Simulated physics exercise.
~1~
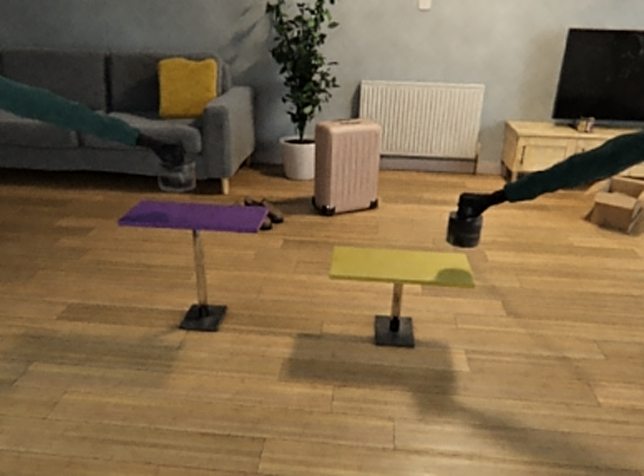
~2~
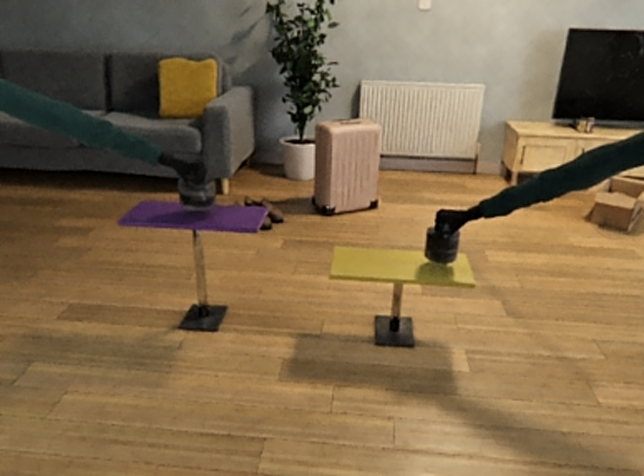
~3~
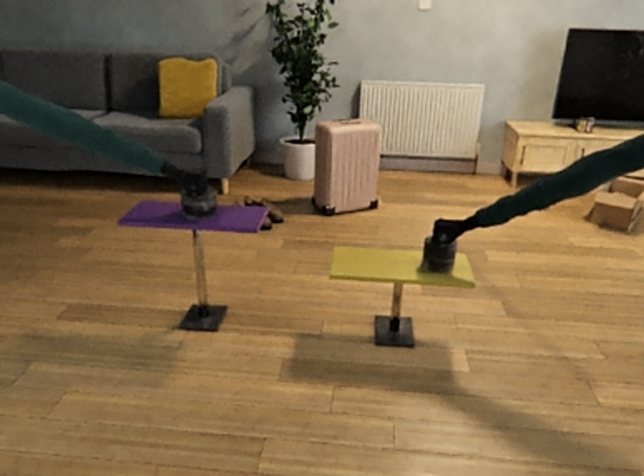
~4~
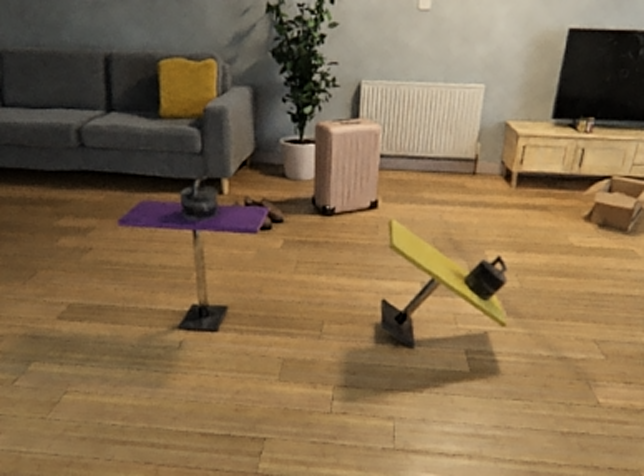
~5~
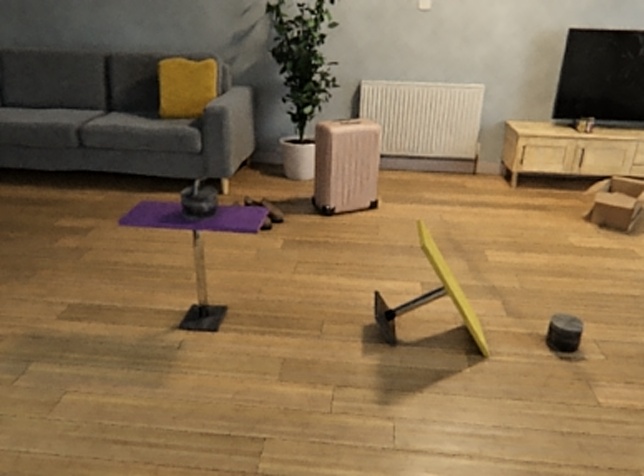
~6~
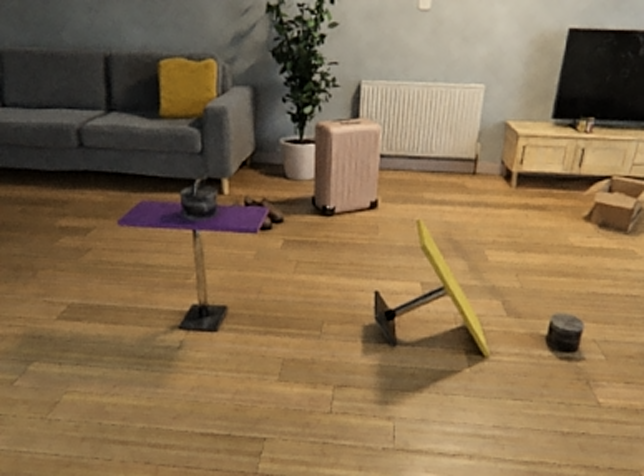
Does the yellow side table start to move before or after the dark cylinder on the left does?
It starts to move after. The left cylinder is already being lowered toward the purple stand while the yellow side table is still upright.
